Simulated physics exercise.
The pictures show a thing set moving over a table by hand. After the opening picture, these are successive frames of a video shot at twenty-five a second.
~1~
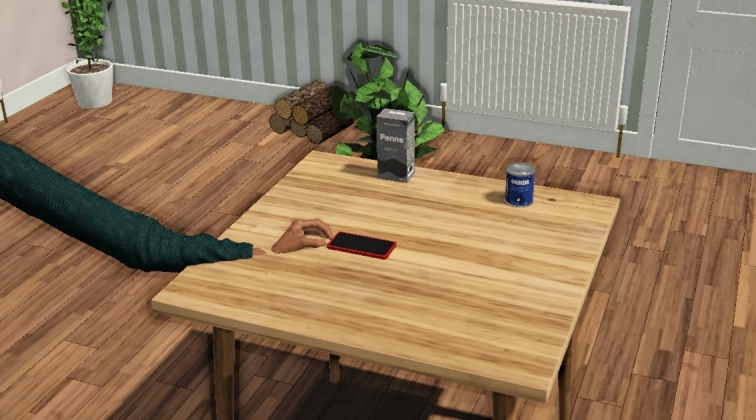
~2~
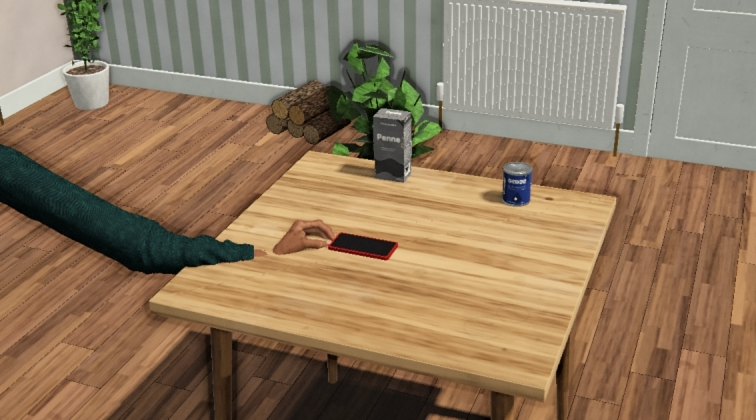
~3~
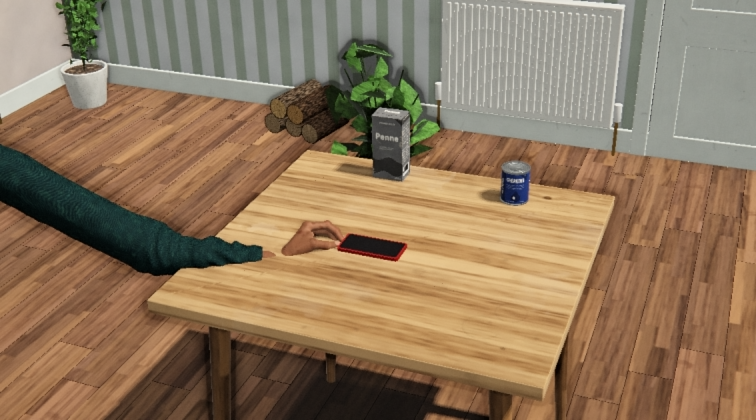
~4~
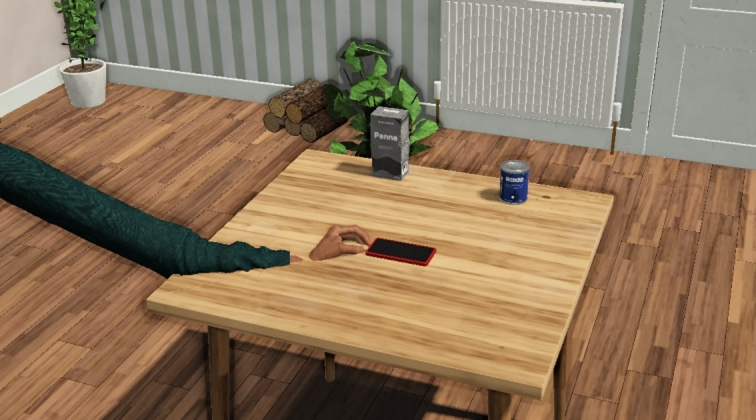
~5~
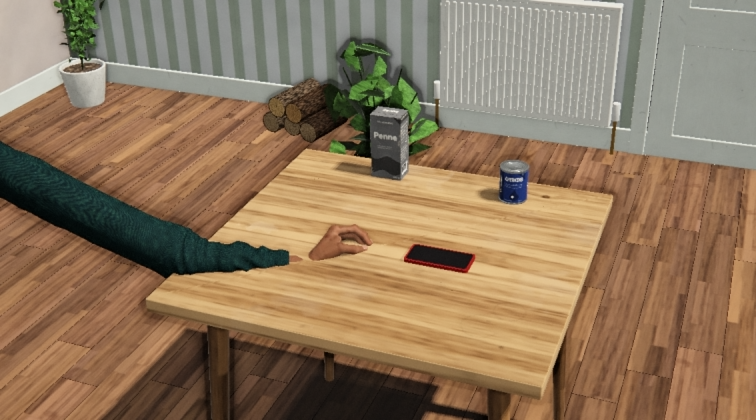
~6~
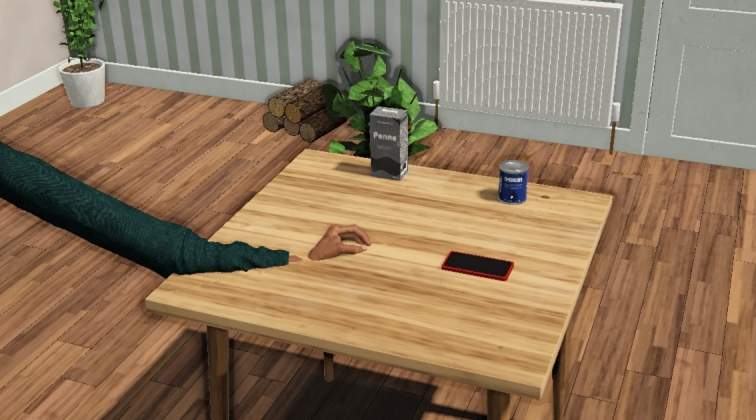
On a wooden table with a penne box and a blue tin at the back, a hand in a green sleeve pushed a red phone to the right, then stayed still as the phone slid on.
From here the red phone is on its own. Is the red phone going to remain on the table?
The red phone drops to the floor.
Then, 0.20 s on from there, red phone now off the table.
Then, 0.40 s on from there, things are still on the move.
Then, 0.60 s on from there, as before.
In the end, off the table, red phone.
